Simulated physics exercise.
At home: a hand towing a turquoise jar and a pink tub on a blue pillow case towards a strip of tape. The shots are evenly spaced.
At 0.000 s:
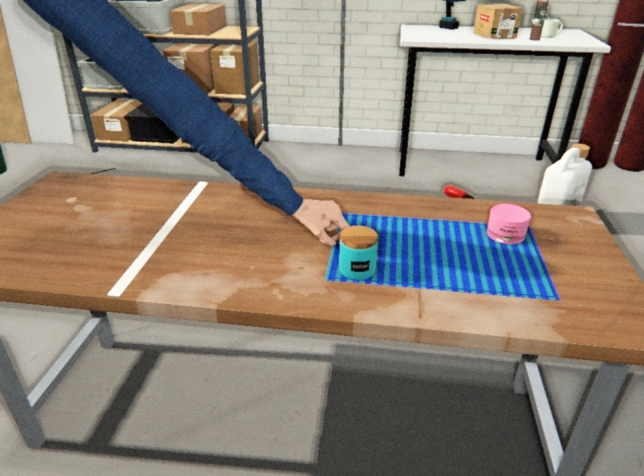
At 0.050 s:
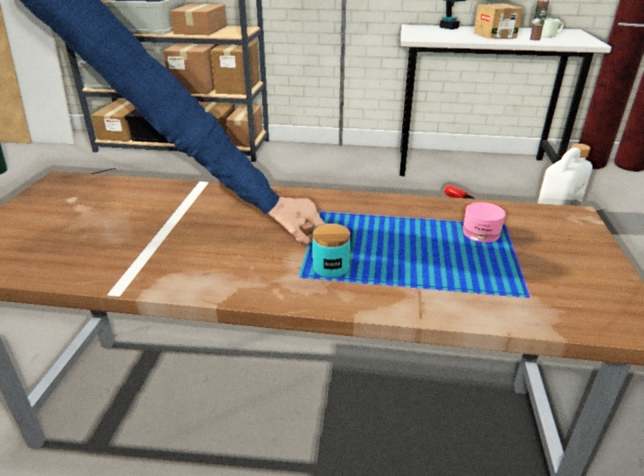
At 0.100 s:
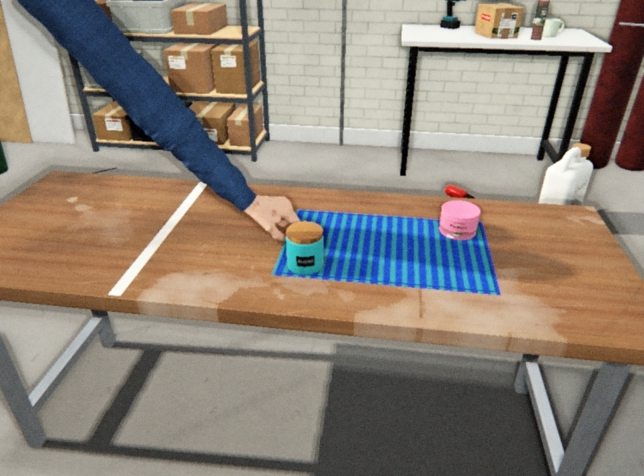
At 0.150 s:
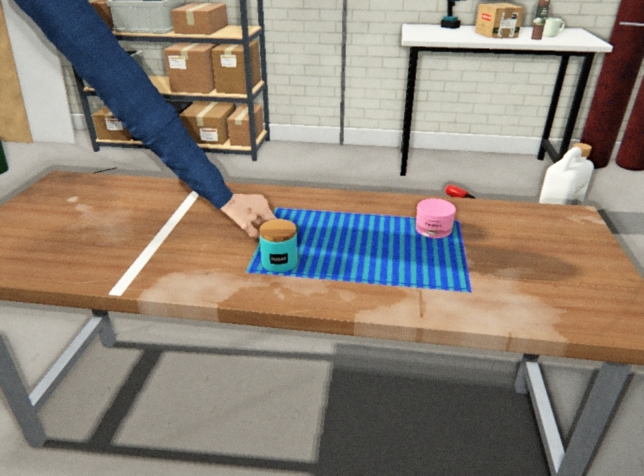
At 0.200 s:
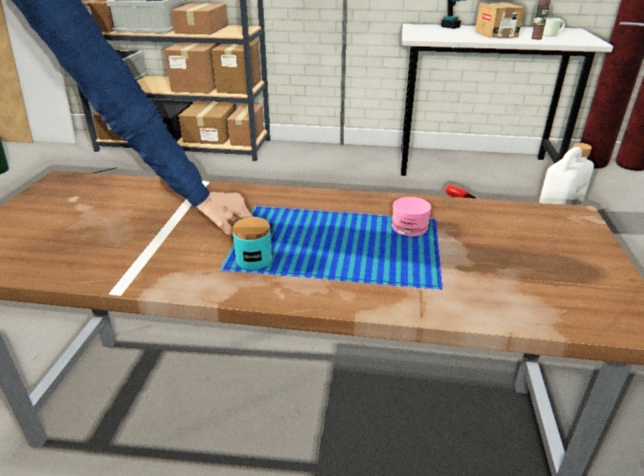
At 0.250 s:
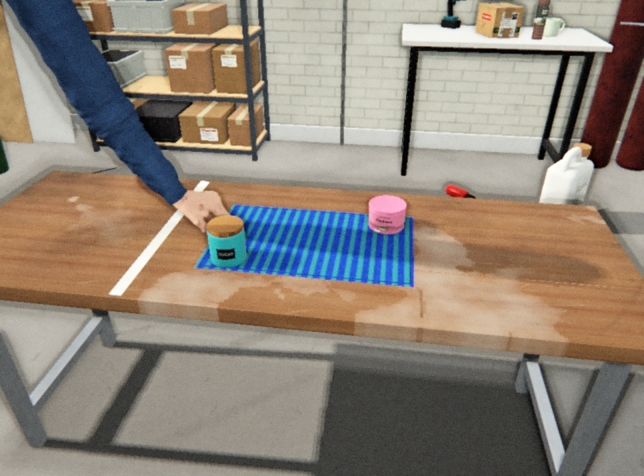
In a garage-like workshop with a pale brick wall, shelves of boxes and a white side table, a fixed, slightly raised view faces a worn wooden table. A turquoise jar and, farther right, a pink tub sit on a blue striped cloth, with white tape to the left. A blue-sleeved arm steadily drags the cloth leftward, both containers riding along, nearing the tape.
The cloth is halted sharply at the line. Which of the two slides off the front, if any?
In the end the turquoise jar shoots off the front. The pink tub remains aboard.
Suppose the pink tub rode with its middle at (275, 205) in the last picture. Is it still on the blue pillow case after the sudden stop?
Then it slides off.
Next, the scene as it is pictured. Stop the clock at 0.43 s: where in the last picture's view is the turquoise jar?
At about (141, 235).
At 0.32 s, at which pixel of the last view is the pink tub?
By then it is at (354, 212).
After 0.32 s, hem short of the tape; turquoise jar on the cloth near (191, 238); pink tub on the cloth near (354, 212).
After 0.43 s, hem at the tape; turquoise jar ahead of the hem near (141, 235); pink tub on the cloth near (307, 209).
In the end, hem at the tape; turquoise jar ahead of the hem near (98, 232); pink tub on the cloth near (261, 206). The turquoise jar slides clear of the cloth and the pink tub keeps its seat.
